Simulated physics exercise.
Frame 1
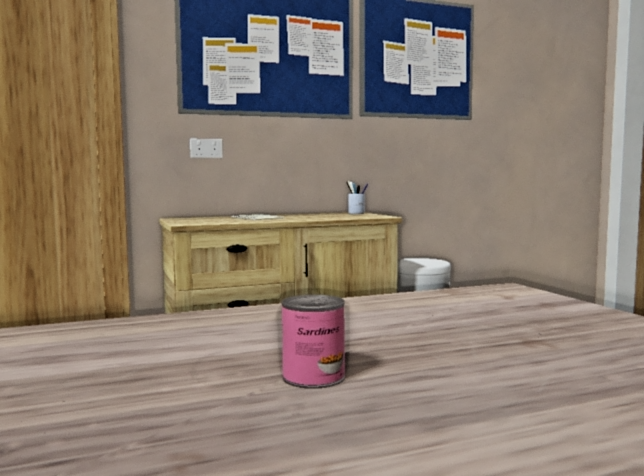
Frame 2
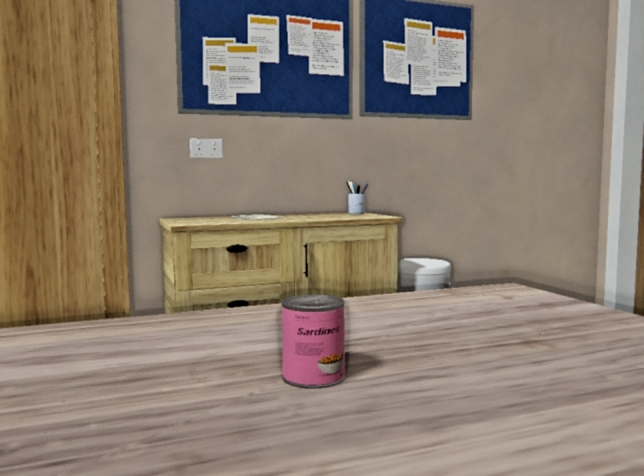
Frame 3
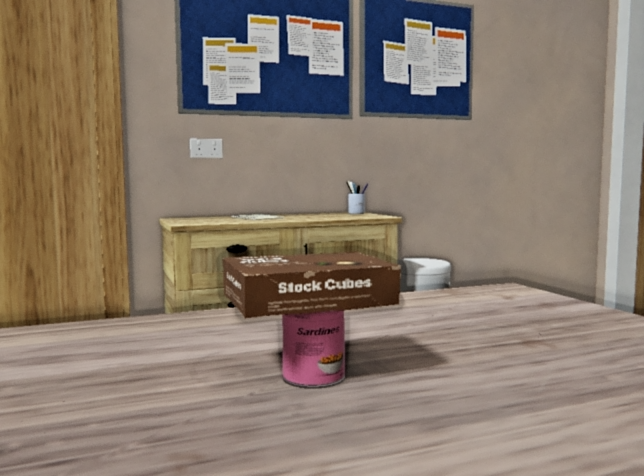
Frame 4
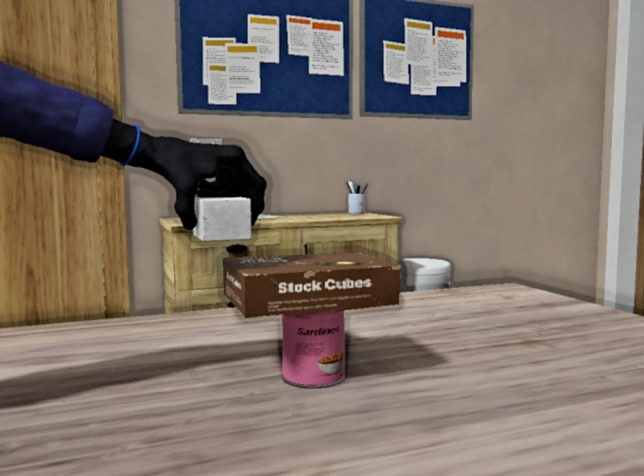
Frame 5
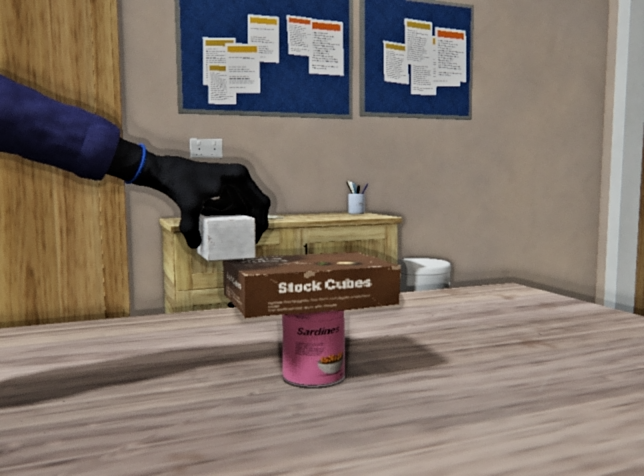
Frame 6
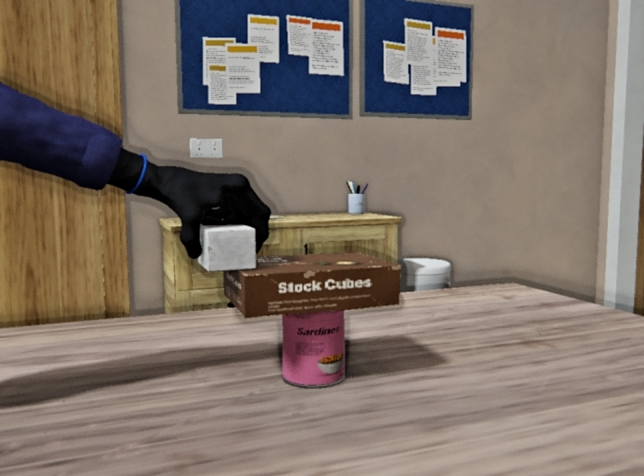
At first, a pink sardine tin stands alone on a wooden table, and nothing moves. A brown stock cubes box then appears lying across its top. Next, a black-gloved hand is at the left holding a white block, which it lowers slightly to the box's left end.
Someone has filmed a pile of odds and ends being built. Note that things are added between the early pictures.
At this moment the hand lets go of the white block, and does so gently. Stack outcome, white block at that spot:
I expect the pile not to stay intact.
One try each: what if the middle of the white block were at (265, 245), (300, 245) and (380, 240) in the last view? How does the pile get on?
The pile remains standing the first time, remains standing the second time and collapses the third time.
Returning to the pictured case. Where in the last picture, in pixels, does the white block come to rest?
End position in the final view: Approximately (106, 375).
Then, 0.30 s later than the last frame, white block now fallen.
Then, 0.40 s later than the last frame, things are still on the move.
Then, 0.50 s later than the last frame, as before.
Then, 1.20 s later than the last frame, nothing new.
When it is over, fallen, white block; the other 2 as before. End places, in pixels of the last picture, white block near (106, 375). The pile loses its balance.
